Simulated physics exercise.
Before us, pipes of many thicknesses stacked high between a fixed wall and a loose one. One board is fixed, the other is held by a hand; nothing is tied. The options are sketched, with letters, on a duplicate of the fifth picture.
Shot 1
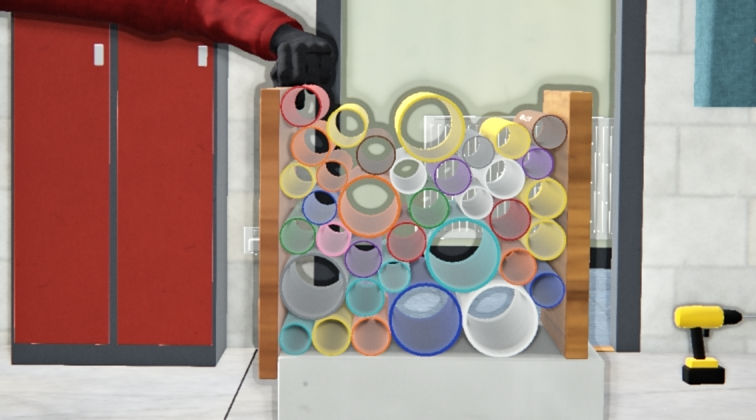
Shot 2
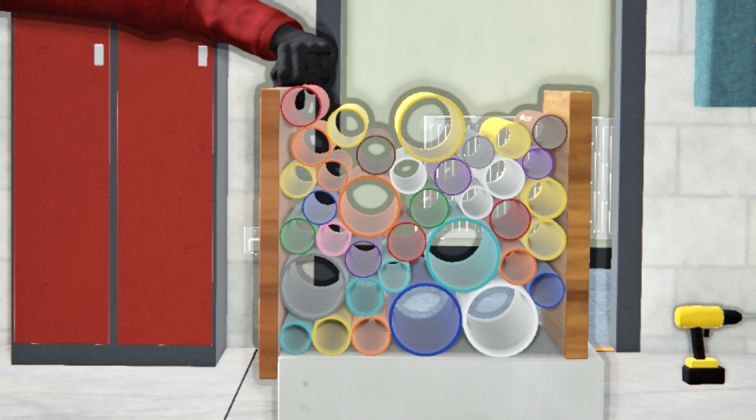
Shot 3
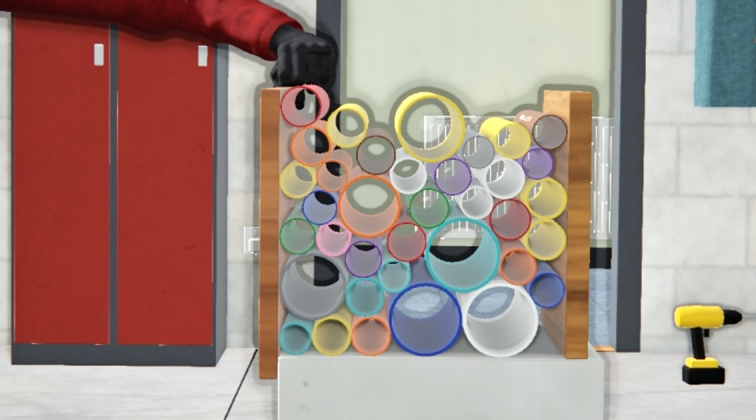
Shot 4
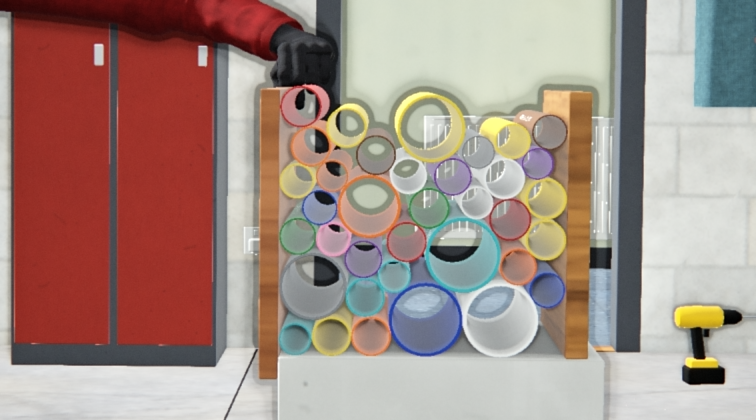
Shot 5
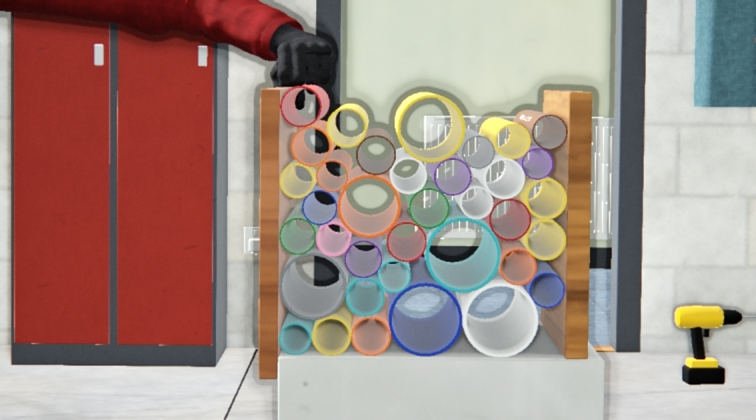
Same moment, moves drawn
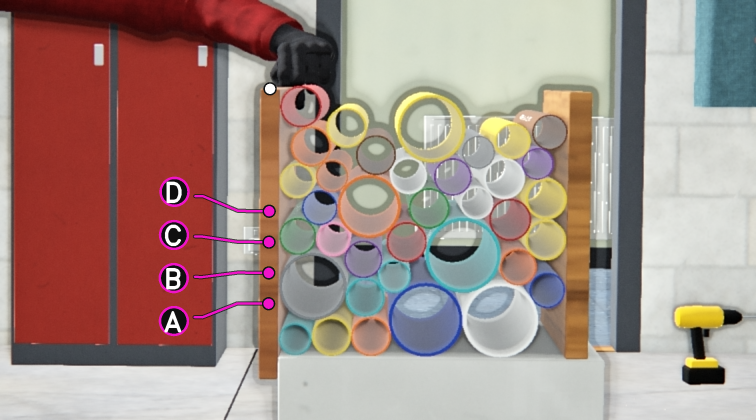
A black-gloved hand at the end of a red sleeve stays in place at the top of the left wooden board, and nothing visibly moves. Colourful pipes of mixed sizes remain stacked between two boards on a pale block, with red cabinets to the left and a yellow drill to the right.
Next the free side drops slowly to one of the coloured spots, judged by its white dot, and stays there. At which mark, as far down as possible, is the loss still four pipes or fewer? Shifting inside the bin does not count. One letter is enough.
No lower than C.
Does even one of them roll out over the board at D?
At D: Yes.
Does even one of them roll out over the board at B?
Yes.
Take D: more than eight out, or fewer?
Fewer than eight.
On the marked copy, A at (269, 304); B at (269, 273); C at (269, 242); D at (269, 211); the white dot at (270, 89).
Following C. Soon after the start, top of the board (279, 159).
Later, top of the board (279, 238).
In the end, top of the board (279, 242), three out over the board.
As for the rest, A more than four out over the board; B more than four out over the board; D one out over the board.
